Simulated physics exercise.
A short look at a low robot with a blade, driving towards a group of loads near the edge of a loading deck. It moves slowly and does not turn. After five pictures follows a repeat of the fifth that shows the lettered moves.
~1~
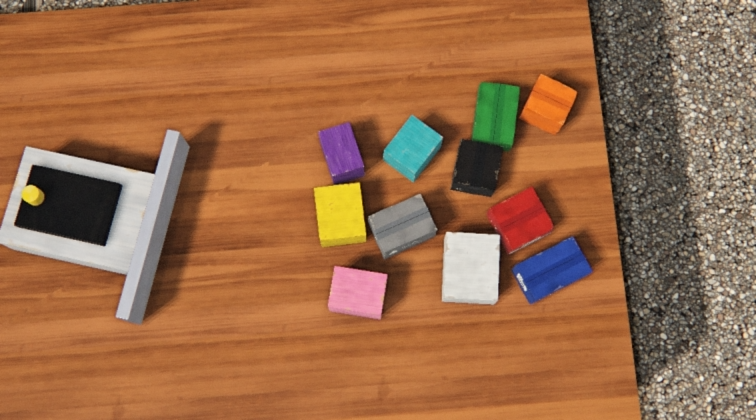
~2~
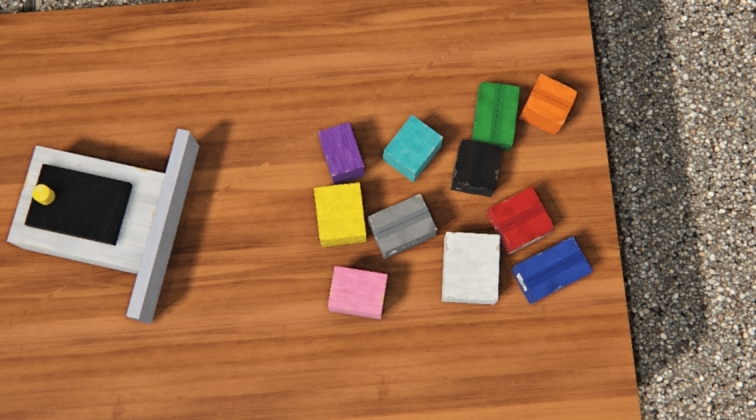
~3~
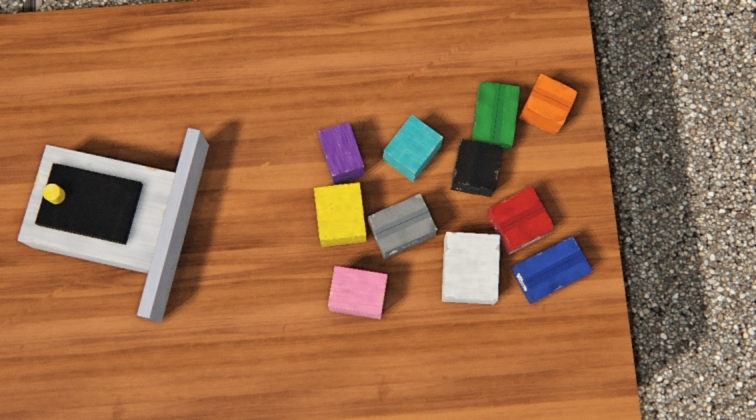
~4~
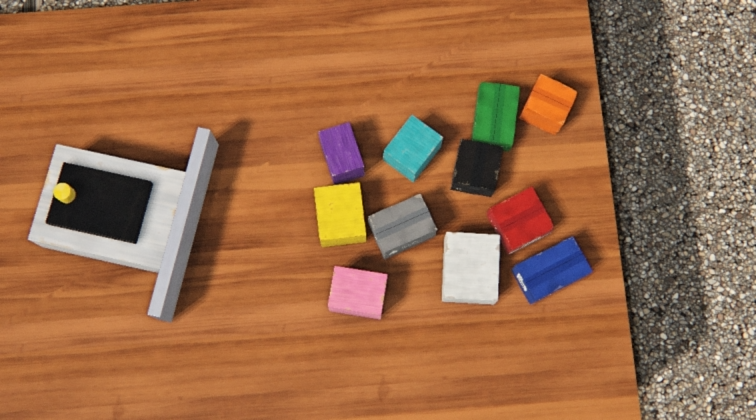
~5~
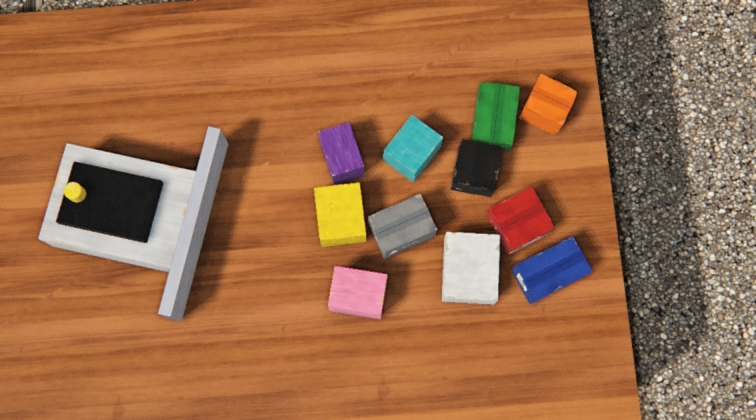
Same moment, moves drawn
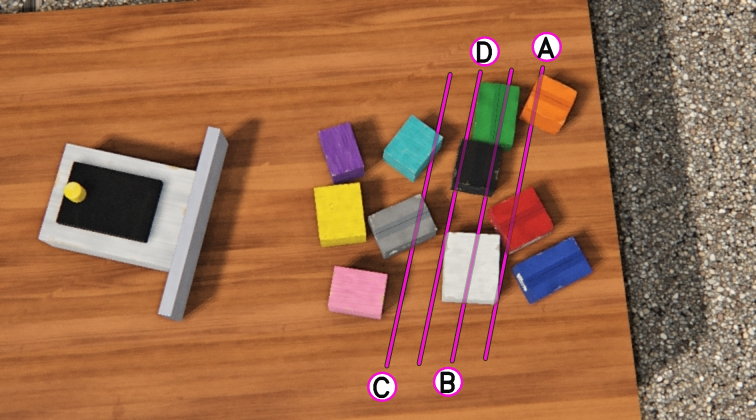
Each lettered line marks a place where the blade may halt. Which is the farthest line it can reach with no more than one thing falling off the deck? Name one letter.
At B, and not beyond.
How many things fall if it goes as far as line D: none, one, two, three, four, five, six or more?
In all, none.
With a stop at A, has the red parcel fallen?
By then, yes.
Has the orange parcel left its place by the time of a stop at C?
By then, yes.
On the marked copy, A at (515, 208); B at (483, 211); C at (420, 216); D at (451, 213).
With B. Early on, robot (223, 195); purple crate (346, 156); orange parcel (549, 105).
Further on, robot (330, 188); orange parcel (558, 101); blue parcel (560, 278).
At the end, robot (409, 182); red parcel (602, 227); blue parcel (610, 291); none fallen.
As for the rest, A drops three; C is within the limit but short; D is within the limit but short.
